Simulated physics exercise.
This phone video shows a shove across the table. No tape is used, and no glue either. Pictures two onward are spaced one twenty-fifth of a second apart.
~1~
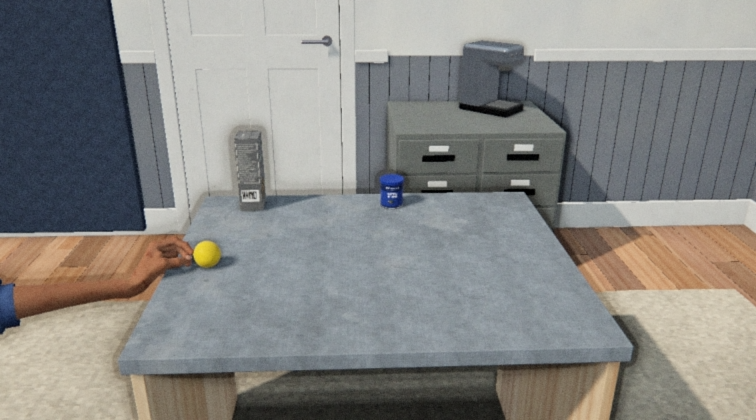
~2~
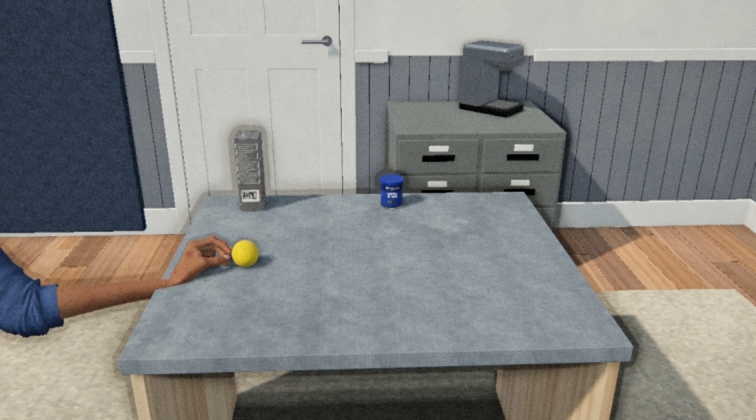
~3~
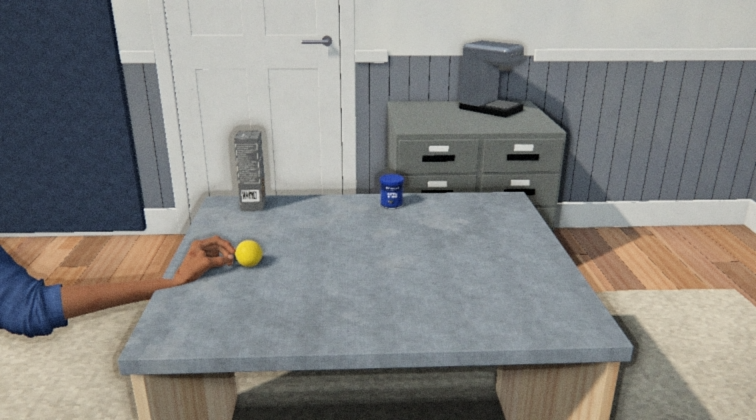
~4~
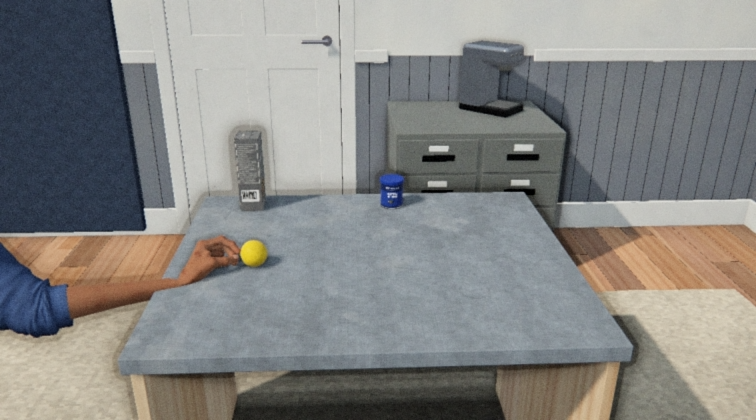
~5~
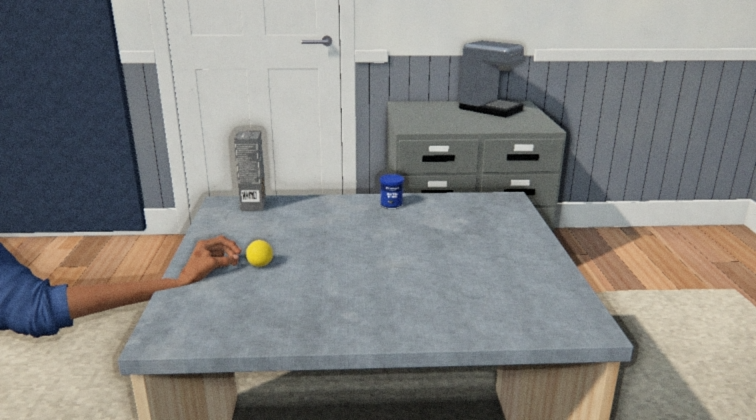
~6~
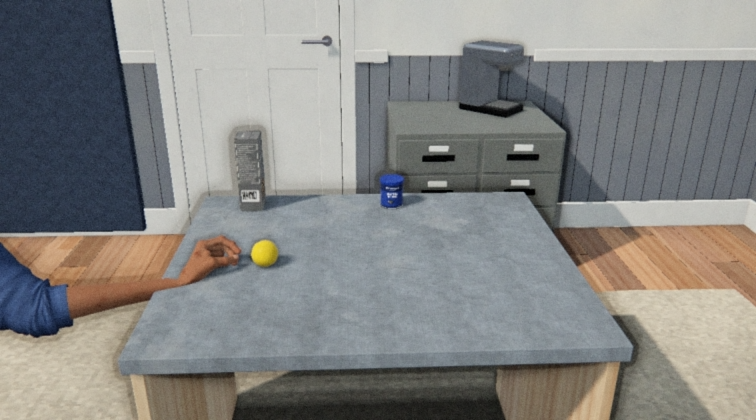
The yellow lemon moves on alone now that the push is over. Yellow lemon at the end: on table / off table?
On table.
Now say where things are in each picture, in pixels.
In the first picture, under the hand; yellow lemon (207, 254).
In the second picture, under the hand; yellow lemon (245, 254).
In the third picture, under the hand; yellow lemon (249, 254).
In the fourth picture, yellow lemon (254, 253).
In the fifth picture, yellow lemon (259, 253).
In the sixth picture, yellow lemon (265, 254) shifted a little.
Then, 0.10 s on from there, yellow lemon shifted about its own width near (276, 253).
Then, 0.20 s on from there, yellow lemon shifted about its own width near (286, 253).
Then, 0.40 s on from there, yellow lemon shifted well along near (297, 253).
In the end, moved from the start, yellow lemon. At the end, from the last picture's camera, yellow lemon near (300, 253).
